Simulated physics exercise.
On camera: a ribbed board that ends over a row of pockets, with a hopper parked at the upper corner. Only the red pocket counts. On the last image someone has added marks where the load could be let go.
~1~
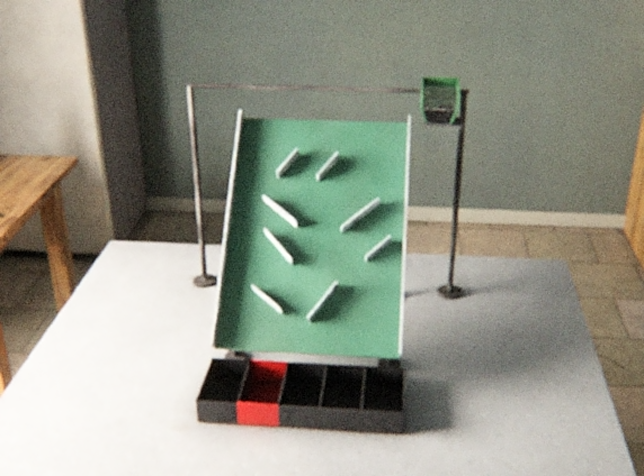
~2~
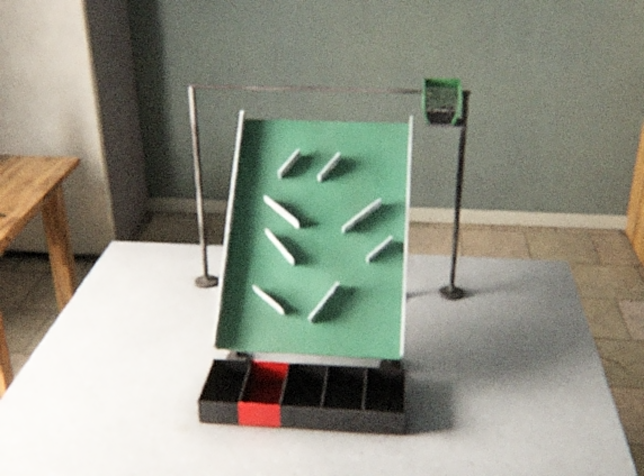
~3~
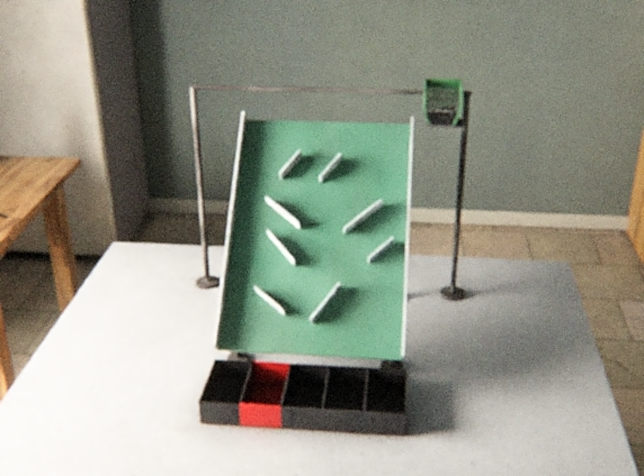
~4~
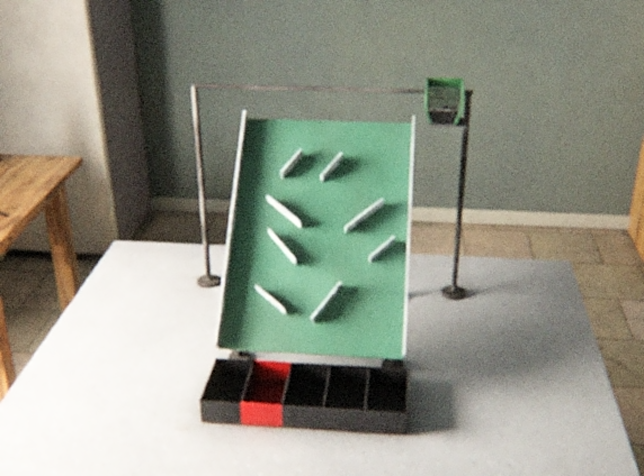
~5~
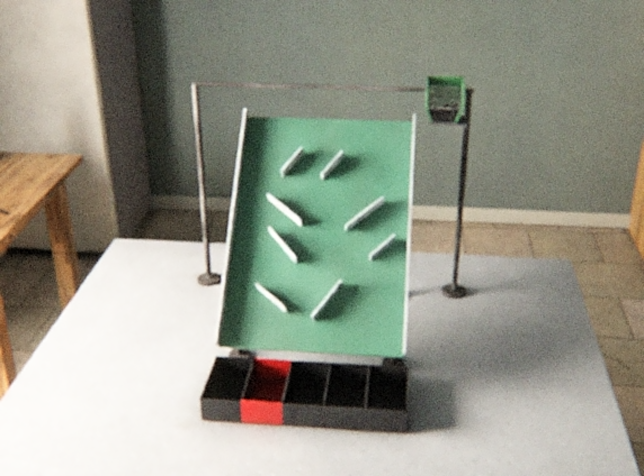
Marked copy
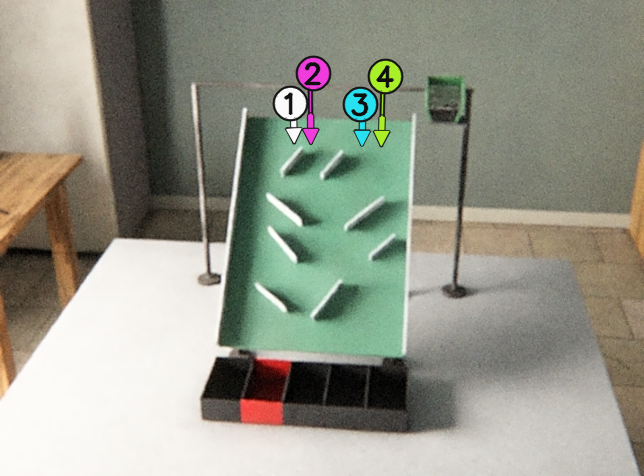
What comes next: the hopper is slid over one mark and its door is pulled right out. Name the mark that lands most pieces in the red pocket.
The answer is mark 3.
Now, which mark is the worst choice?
Here it is mark 1.
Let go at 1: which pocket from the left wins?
The first from the left.
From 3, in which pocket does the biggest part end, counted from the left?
The second.
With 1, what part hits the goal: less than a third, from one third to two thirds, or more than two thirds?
Mark 1 gives less than a third.
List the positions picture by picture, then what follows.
In the first frame, hopper at (437, 114), black beans, door shut.
In the second frame, ribs (278, 173) to (299, 149), (319, 176) to (339, 153), (265, 196) to (298, 223).
In the third frame, ribs (344, 228) to (382, 199), (267, 229) to (294, 261), (369, 258) to (393, 237).
In the fourth frame, ribs (256, 285) to (284, 310), (312, 318) to (341, 281).
In the fifth frame, red pocket at (262, 411), number 2 of 5 from the left.
On the marked copy, mark 1 meets the board at (294, 137); mark 2 meets the board at (310, 138); mark 3 meets the board at (362, 140); mark 4 meets the board at (381, 140).
Choosing 1, about a quarter in the red pocket, most in other pockets, a stray few held on the board.
Choosing 2, about a third in the red pocket, about half in other pockets, a small part held on the board.
Choosing 3, about two thirds in the red pocket, about a third in other pockets.
Choosing 4, about a third in the red pocket, about two thirds in other pockets.
